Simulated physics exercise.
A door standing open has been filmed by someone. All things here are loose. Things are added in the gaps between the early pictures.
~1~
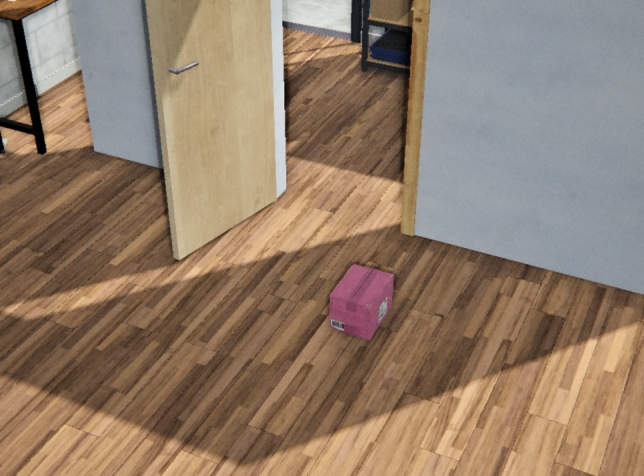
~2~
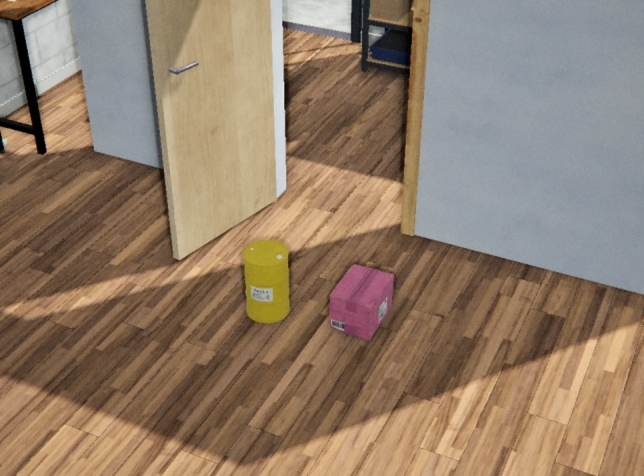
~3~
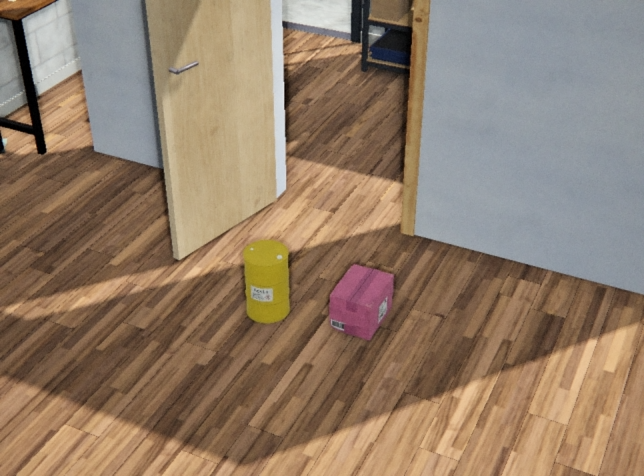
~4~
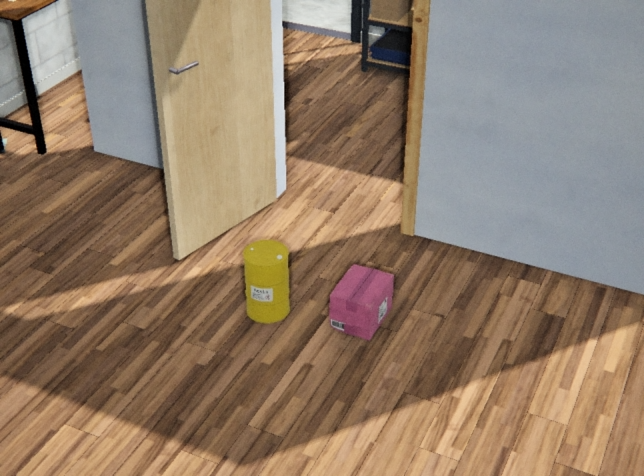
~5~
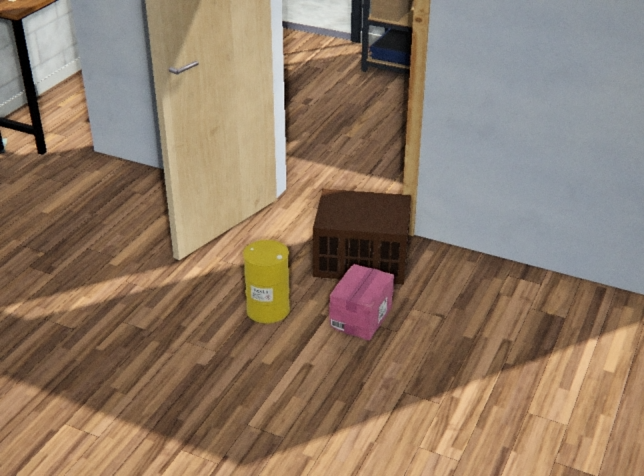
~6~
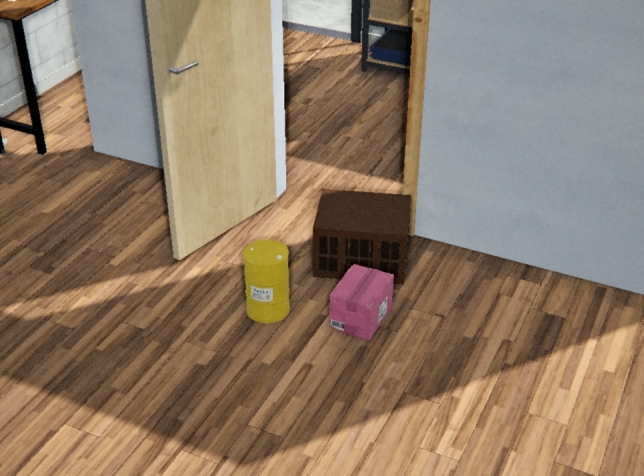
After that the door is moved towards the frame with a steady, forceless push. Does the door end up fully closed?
No.
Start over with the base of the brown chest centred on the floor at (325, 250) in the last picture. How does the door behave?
Then it gets caught partway.
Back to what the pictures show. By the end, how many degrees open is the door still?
Roughly 40 degrees open.
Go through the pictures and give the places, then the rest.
The first picture shows door wide open and still.
The second picture shows door wide open and still; yellow canister (267, 282); pink parcel (362, 301).
The third picture shows door wide open and still; yellow canister (267, 282); pink parcel (362, 301).
The fourth picture shows door wide open and still; yellow canister (267, 282); pink parcel (362, 301).
The fifth picture shows door wide open and still; yellow canister (267, 282); pink parcel (362, 301).
The sixth picture shows door wide open and still; brown chest (363, 236); yellow canister (267, 282).
Then, 0.80 s later than the last frame, door at 75°.
Then, 1.30 s later than the last frame, door at 47°; brown chest moved a little near (366, 235).
When it is over, door at 41°; all 3 as before. End places, in pixels of the last picture, brown chest near (379, 231).
